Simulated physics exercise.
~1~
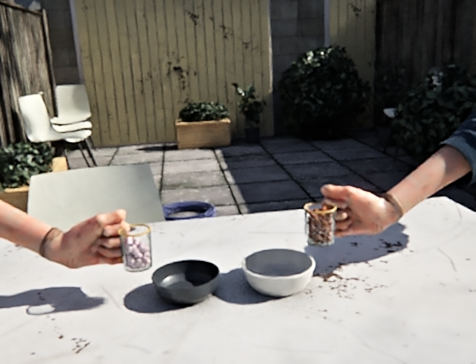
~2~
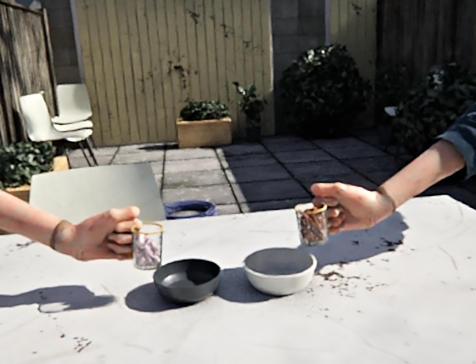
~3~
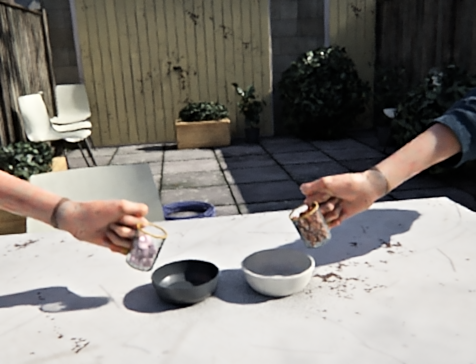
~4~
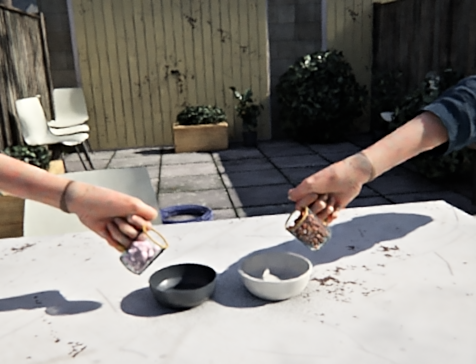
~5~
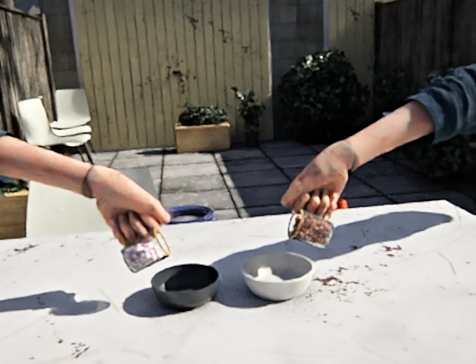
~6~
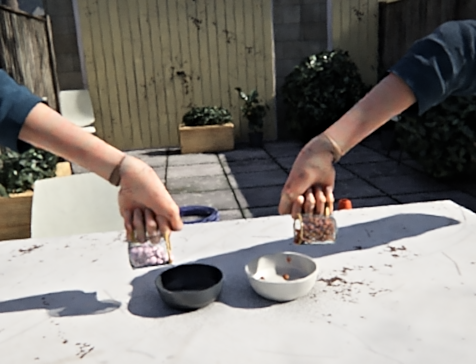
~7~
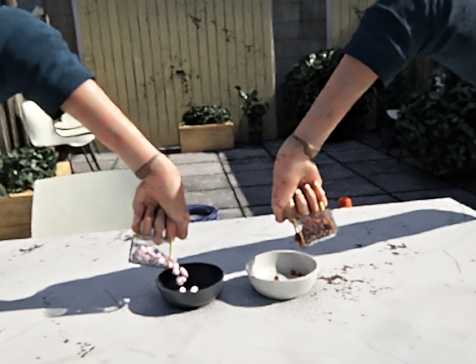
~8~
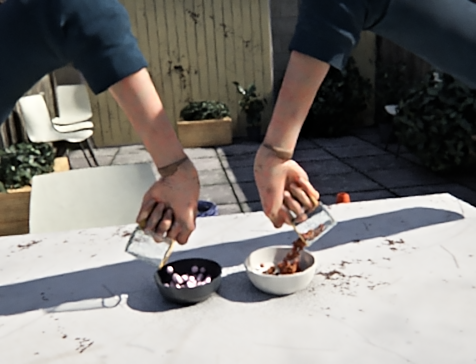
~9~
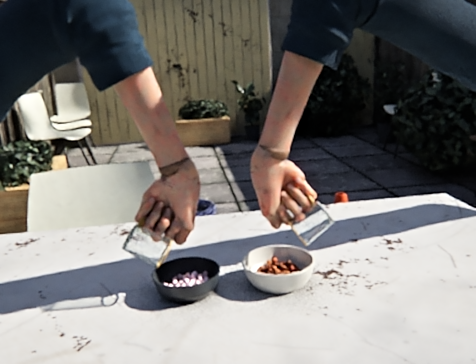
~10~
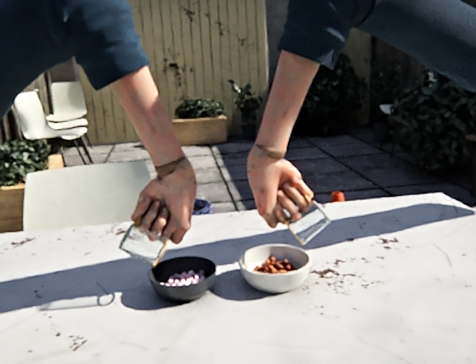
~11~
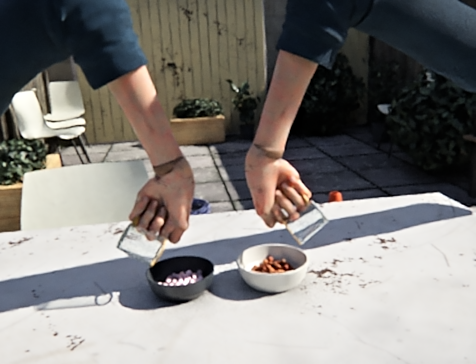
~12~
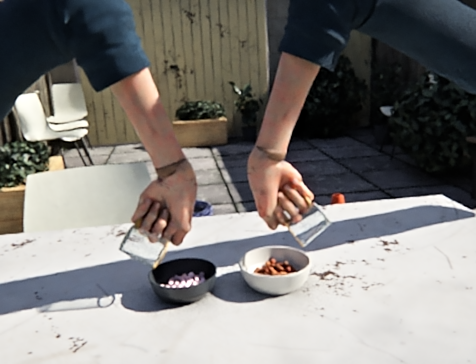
On a sunny patio table, two hands tipping clear cups, emptying pink pieces into a dark bowl and brown into a white one.
